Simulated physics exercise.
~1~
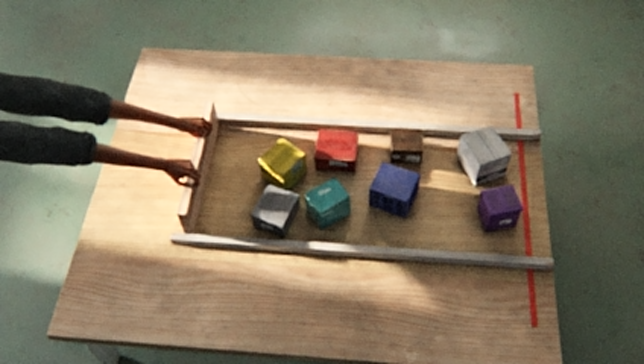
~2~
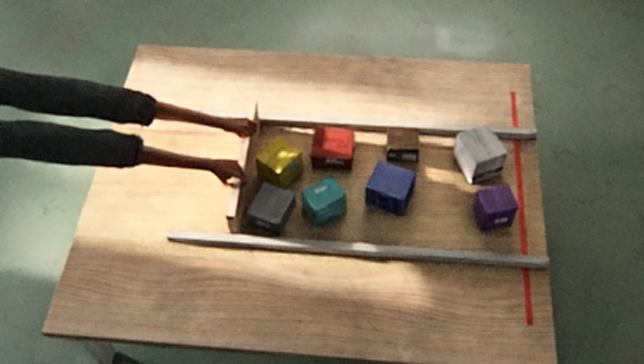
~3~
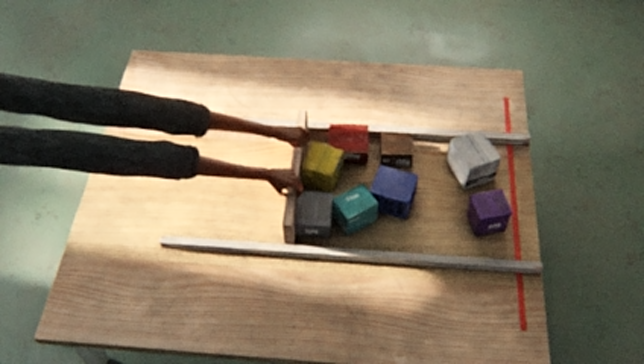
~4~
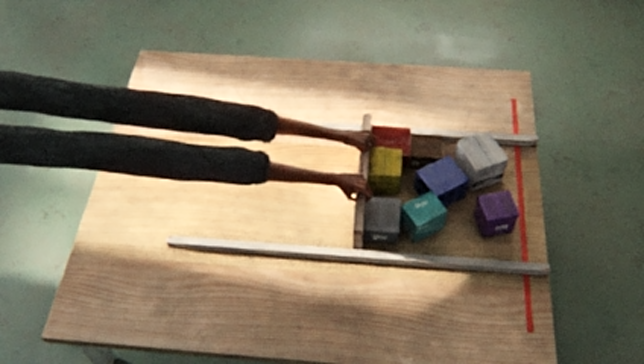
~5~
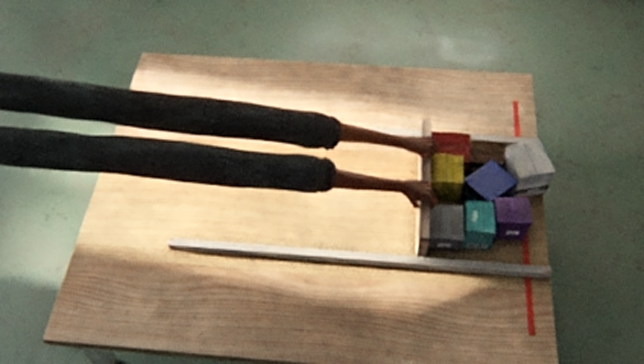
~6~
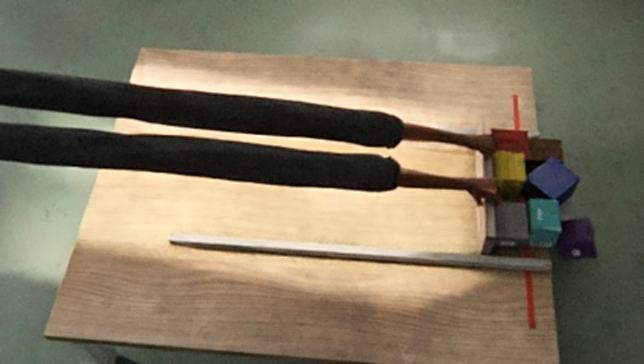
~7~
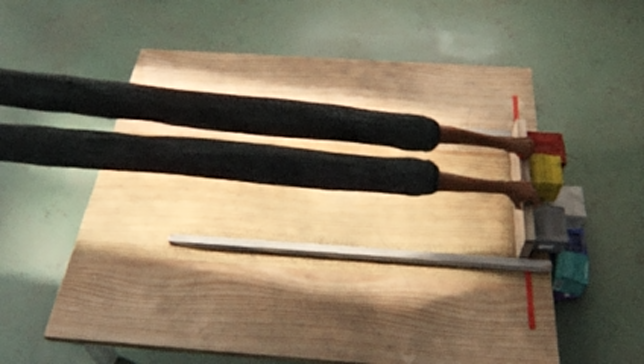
On a wooden tabletop with a red tape line near its right edge, two dark-sleeved arms hold an upright plank behind a jumble of coloured boxes between two rails. The hands push the plank steadily right, and it gathers the yellow parcel, grey tote, red parcel and turquoise box. The bunch presses into the blue crate, then crowds the white box and purple tote near the tape. Boxes begin to slide out past the edge. The plank stops at the tape, with five or more boxes fallen, while the red, yellow and grey ones stay beside it.
